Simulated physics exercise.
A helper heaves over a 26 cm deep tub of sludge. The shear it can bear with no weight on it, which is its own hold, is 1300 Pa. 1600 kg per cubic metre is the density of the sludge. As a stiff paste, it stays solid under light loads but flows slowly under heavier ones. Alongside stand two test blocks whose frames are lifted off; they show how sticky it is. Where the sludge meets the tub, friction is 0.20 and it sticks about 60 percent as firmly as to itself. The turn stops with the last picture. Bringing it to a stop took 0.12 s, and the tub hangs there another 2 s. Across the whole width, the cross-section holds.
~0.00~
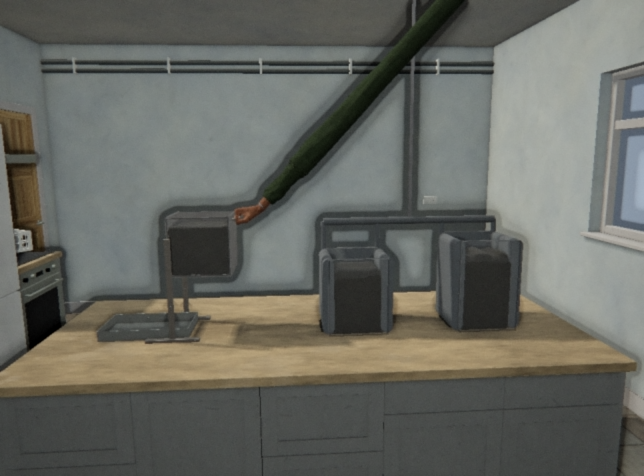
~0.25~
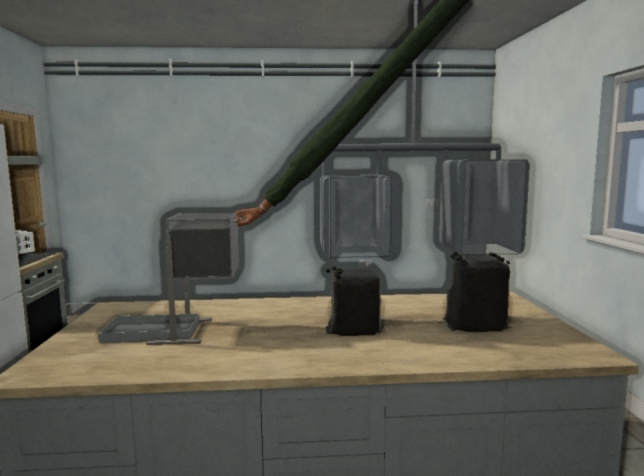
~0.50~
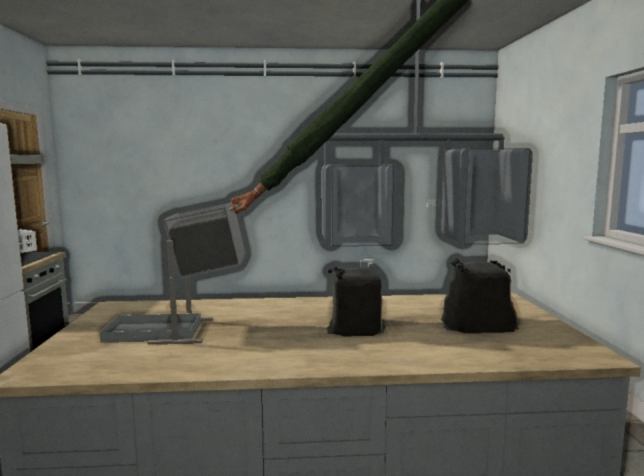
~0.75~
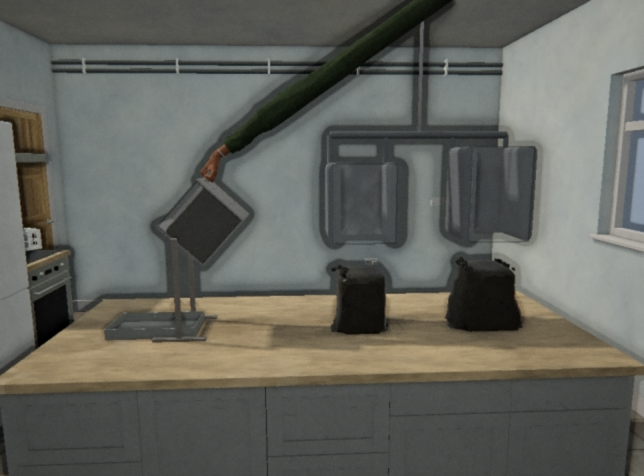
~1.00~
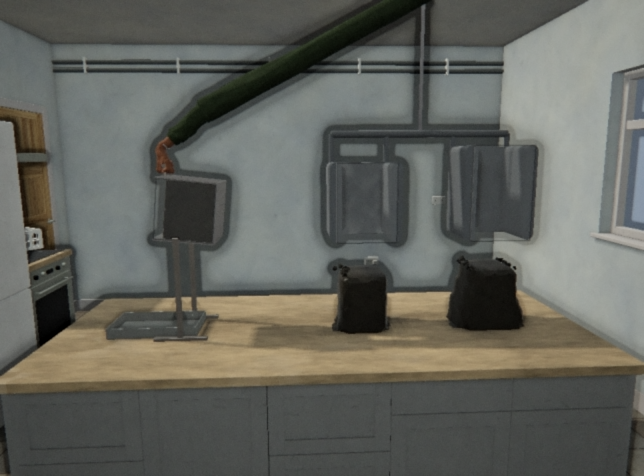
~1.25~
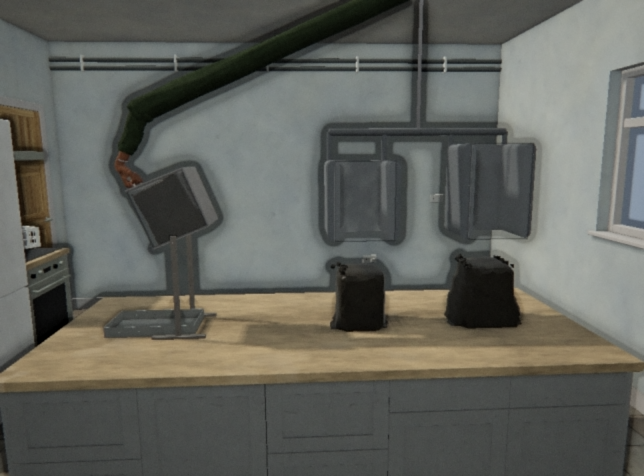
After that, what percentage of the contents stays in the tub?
0 %.
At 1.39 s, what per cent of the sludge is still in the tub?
Roughly 85 per cent.
After 1.39 s, the tub is at 112 degrees and holds 83 %.
After 1.56 s, the tub is at 112 degrees and holds 39 %.
After 1.73 s, the tub is at 112 degrees and holds 9 %.
After 1.90 s, the tub is at 112 degrees and holds 0 %.
After 3.25 s, at the end, the tub is at 112 degrees and holds 0 %.
